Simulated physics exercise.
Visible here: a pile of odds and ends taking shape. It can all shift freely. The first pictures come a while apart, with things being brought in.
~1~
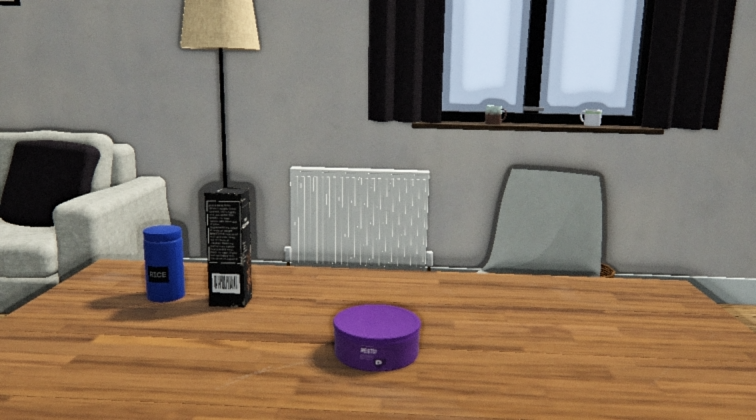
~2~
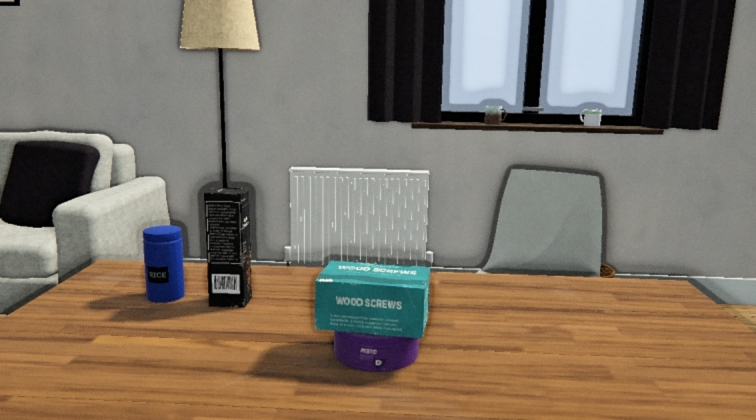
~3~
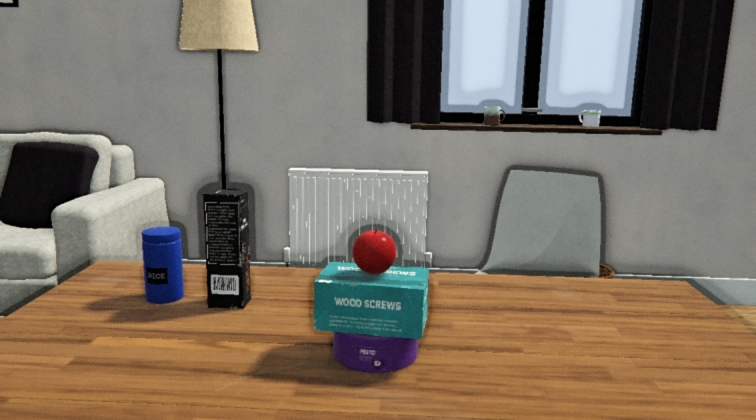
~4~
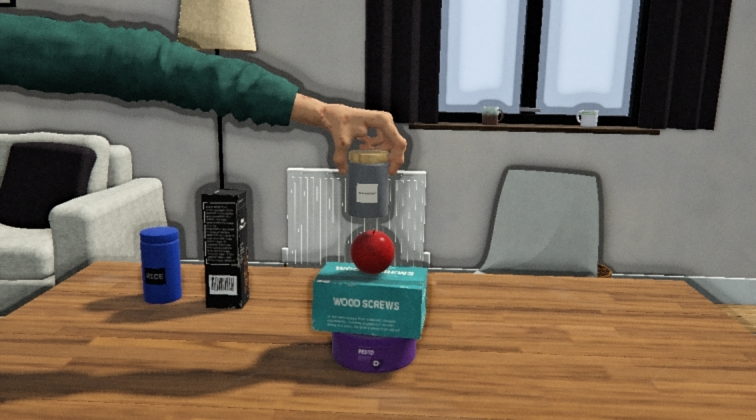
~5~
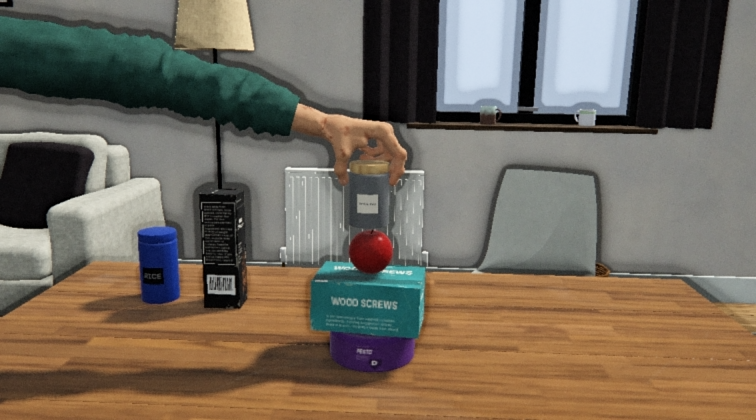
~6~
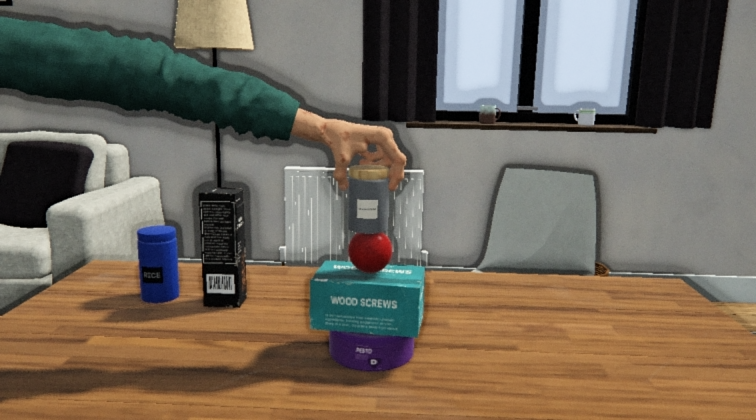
On a wooden table, a turquoise box of wood screws appeared on a round purple tub, then a red apple on top, and a hand lowered a grey jar onto the apple, still gripping it.
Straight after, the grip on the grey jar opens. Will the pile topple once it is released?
Yes. Most likely the pile will not stay as built.
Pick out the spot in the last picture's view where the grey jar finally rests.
Roughly at pixel (206, 330).
Then, 0.50 s after the last picture, grey jar tipped 59° from how it was near (332, 208).
Then, 0.70 s after the last picture, grey jar now fallen.
Then, 0.80 s after the last picture, things are still on the move.
Then, 1.70 s after the last picture, nothing new.
At rest, fallen, grey jar; the other 5 in place. Seen from the same camera at the end, grey jar near (206, 330). The pile gives way.
